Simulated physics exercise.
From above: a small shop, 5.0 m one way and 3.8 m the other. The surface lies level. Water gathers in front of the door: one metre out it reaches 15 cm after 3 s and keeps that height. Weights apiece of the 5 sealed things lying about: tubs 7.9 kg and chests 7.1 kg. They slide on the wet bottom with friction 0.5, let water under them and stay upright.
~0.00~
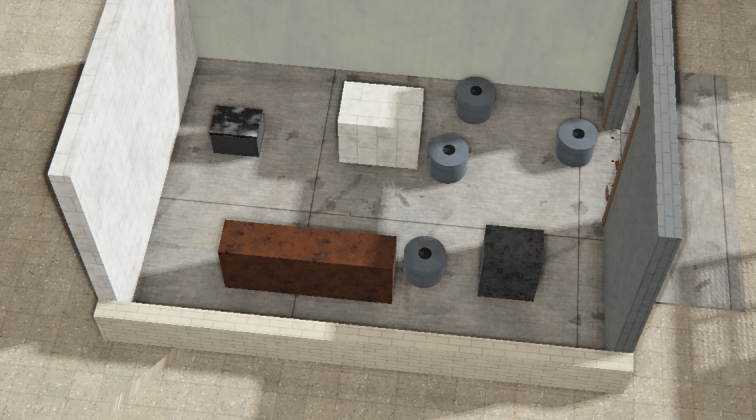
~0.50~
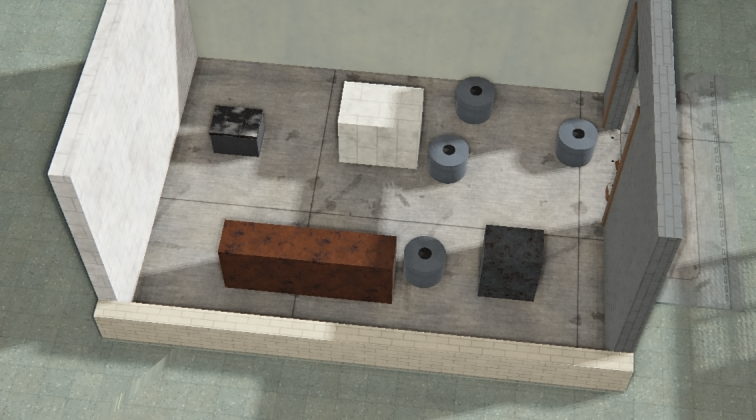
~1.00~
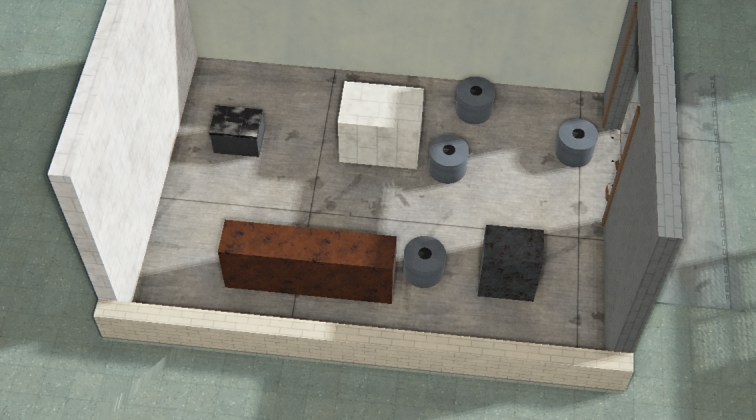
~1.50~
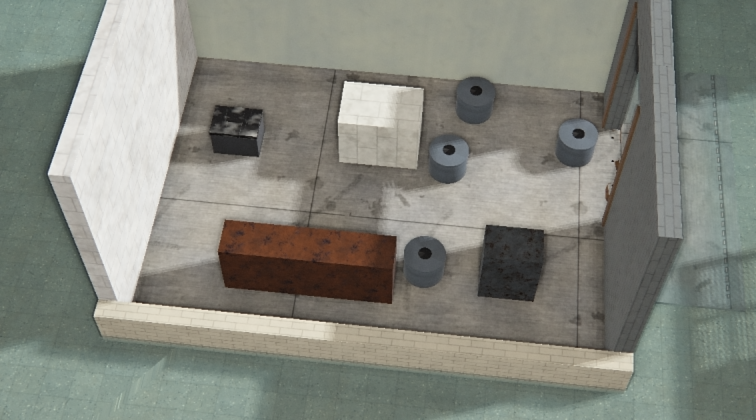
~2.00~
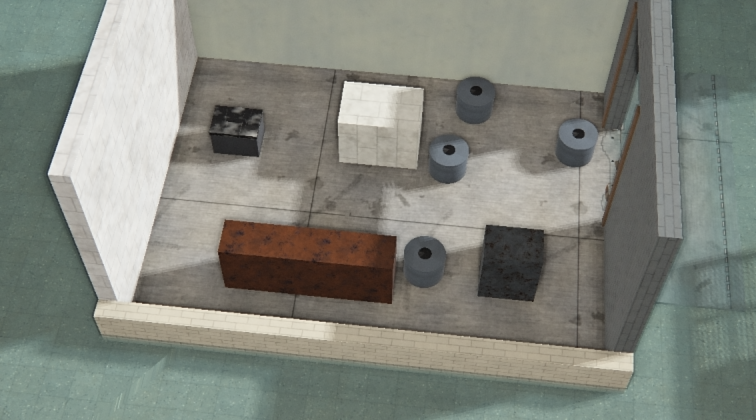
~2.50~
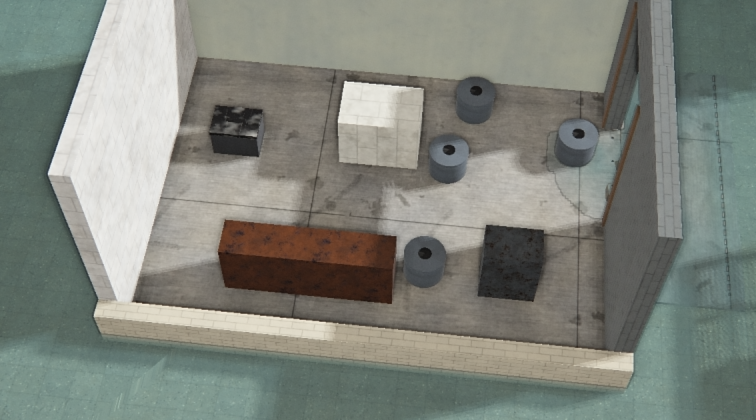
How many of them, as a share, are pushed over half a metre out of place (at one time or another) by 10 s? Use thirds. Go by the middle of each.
That comes to one to two thirds.
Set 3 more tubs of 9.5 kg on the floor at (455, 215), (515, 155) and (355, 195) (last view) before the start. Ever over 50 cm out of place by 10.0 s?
In that order: Over, past it, under.
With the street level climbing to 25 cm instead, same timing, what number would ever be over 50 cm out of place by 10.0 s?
Then 5.
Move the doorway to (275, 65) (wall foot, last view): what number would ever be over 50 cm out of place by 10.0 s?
In that case 1 of them.
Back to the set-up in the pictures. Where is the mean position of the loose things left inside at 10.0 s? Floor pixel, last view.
Near (321, 171).
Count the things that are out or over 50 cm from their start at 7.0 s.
By then 2.
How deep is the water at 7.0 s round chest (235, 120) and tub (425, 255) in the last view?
Roughly 0 and 3 cm.
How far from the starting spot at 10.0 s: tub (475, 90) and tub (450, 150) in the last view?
In that order: 200 cm, 200 cm.
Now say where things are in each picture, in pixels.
The first picture shows a tub at (476, 91) rests on the ground; a chest at (236, 121) rests on the ground; 0.0 m2 under water; 0 of 5 have shifted.
The second picture shows a tub at (476, 91) rests on the ground; a chest at (236, 121) rests on the ground; 0.0 m2 under water; 0 of 5 have shifted.
The third picture shows a tub at (476, 91) rests on the ground; a chest at (236, 121) rests on the ground; water covers 0.0 m2; 0 of 5 have shifted.
The fourth picture shows a tub at (476, 91) rests on the ground; a chest at (236, 121) rests on the ground; 0.0 m2 under water; 0 of 5 have shifted.
The fifth picture shows a tub at (476, 91) rests on the ground; a chest at (236, 121), on the bottom; water covers 0.0 m2; 0 of 5 have shifted.
The sixth picture shows a tub at (476, 91) rests on the ground; a chest at (236, 121) rests on the ground; 0.3 m2 under water; 0 of 5 have shifted.
After 3.5 s 0 of 5 are over 50 cm from their spots; 0 afloat.
After 4.5 s 1 of 5 are over 50 cm from their spots; 0 afloat.
After 7.0 s 2 of 5 are over 50 cm from their spots; 1 afloat.
After 10.0 s 3 of 5 are over 50 cm from their spots, and 3 have been at some point; 1 afloat.
